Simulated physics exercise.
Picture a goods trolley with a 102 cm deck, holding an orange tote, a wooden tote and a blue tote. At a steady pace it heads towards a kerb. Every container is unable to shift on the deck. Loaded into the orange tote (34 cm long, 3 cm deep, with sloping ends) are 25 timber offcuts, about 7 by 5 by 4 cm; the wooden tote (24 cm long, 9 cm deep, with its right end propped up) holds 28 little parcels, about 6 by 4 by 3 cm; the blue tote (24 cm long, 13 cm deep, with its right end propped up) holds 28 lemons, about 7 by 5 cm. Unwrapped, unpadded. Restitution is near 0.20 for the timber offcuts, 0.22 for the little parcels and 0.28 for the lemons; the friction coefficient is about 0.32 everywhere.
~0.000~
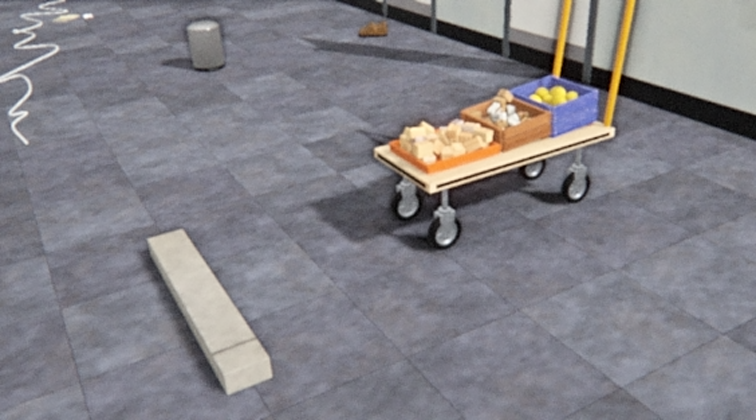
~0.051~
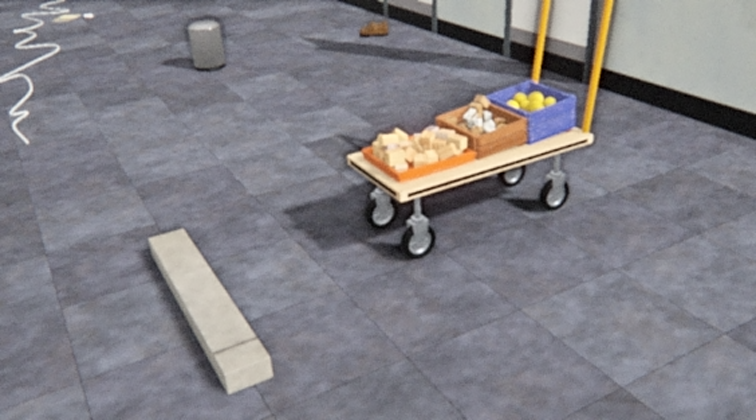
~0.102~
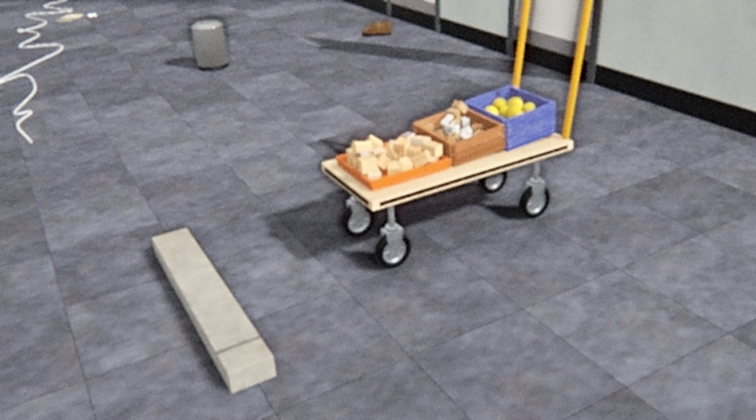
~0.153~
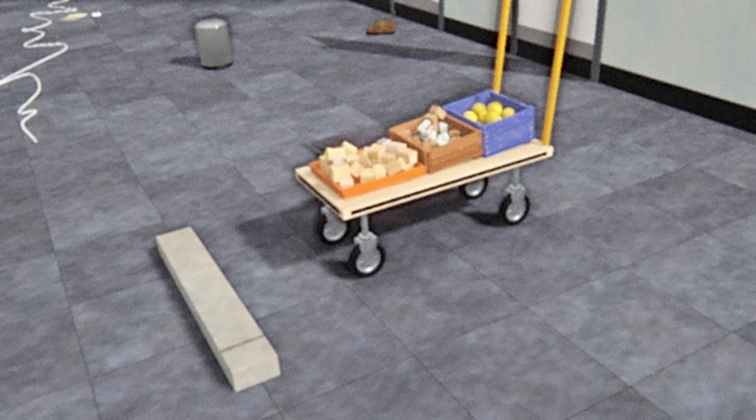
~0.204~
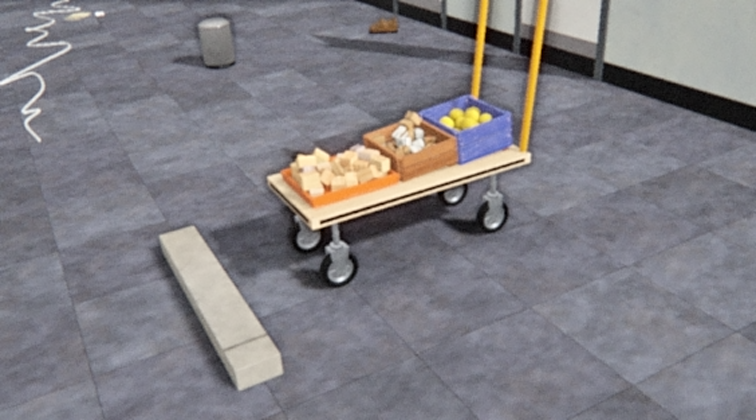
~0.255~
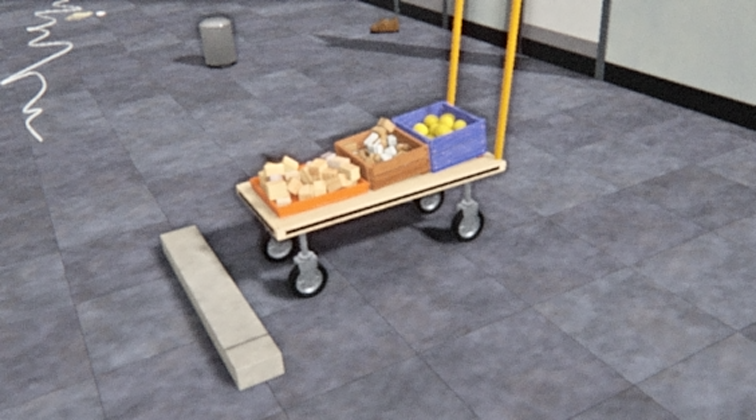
A flat trolley carrying an orange tote of wooden blocks, a wooden tote of small parcels and a blue tote of lemons rolled steadily left across the grey floor, drawing closer to a low kerb.
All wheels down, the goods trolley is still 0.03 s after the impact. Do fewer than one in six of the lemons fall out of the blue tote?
Yes, fewer than one in six fall out.
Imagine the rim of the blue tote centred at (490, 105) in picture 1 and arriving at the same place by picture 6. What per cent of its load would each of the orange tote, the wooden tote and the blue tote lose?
In that case you'd see orange tote at 30, wooden tote at 0 and blue tote at 0 percent.
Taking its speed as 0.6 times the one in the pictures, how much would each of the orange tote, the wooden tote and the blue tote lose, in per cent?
In that case the orange tote sheds 40 per cent, the wooden tote 0 per cent and the blue tote 0 per cent.
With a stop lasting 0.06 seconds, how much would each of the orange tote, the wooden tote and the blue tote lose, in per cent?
You'd end up with orange tote at 40 %, wooden tote at 10 % and blue tote at 0 %.
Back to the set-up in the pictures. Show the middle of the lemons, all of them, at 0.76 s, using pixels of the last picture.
Centre approx. (395, 152).
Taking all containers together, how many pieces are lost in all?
Roughly 16 pieces.
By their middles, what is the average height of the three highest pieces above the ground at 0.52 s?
Height, averaged: Around 62 cm.
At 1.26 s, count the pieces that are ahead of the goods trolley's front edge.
I count about 8 pieces out front at that moment.
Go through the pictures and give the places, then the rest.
In the first picture (we follow the rim corner now nearest the camera; the camera pans a little), blue tote at (554, 107); wooden tote at (505, 129); 88 cm still to roll; nothing out yet.
Blue tote at (531, 113); wooden tote at (479, 136); 74 cm still to roll, in the second picture.
Blue tote at (508, 119); wooden tote at (454, 143); 60 cm still to roll, in the third picture.
Blue tote at (485, 126); wooden tote at (429, 150); 46 cm still to roll, in the fourth picture.
Blue tote at (460, 132); wooden tote at (402, 158); 32 cm still to roll, in the fifth picture.
Blue tote at (432, 140); wooden tote at (372, 166); 18 cm still to roll; nothing out yet, in the sixth picture.
After 0.30 s, the wheels strike.
After 0.40 s, 5 of 25 out of the orange tote, 0 of 28 out of the wooden tote and 0 of 28 out of the blue tote.
After 0.52 s, 9 of 25 out of the orange tote, 3 of 28 out of the wooden tote and 1 of 28 out of the blue tote.
After 0.76 s, 10 of 25 out of the orange tote, 3 of 28 out of the wooden tote and 2 of 28 out of the blue tote.
Outcome (at 1.26 s), 10 of 25 out of the orange tote, 3 of 28 out of the wooden tote and 2 of 28 out of the blue tote. Asked share, 2 of 28, 7 per cent.
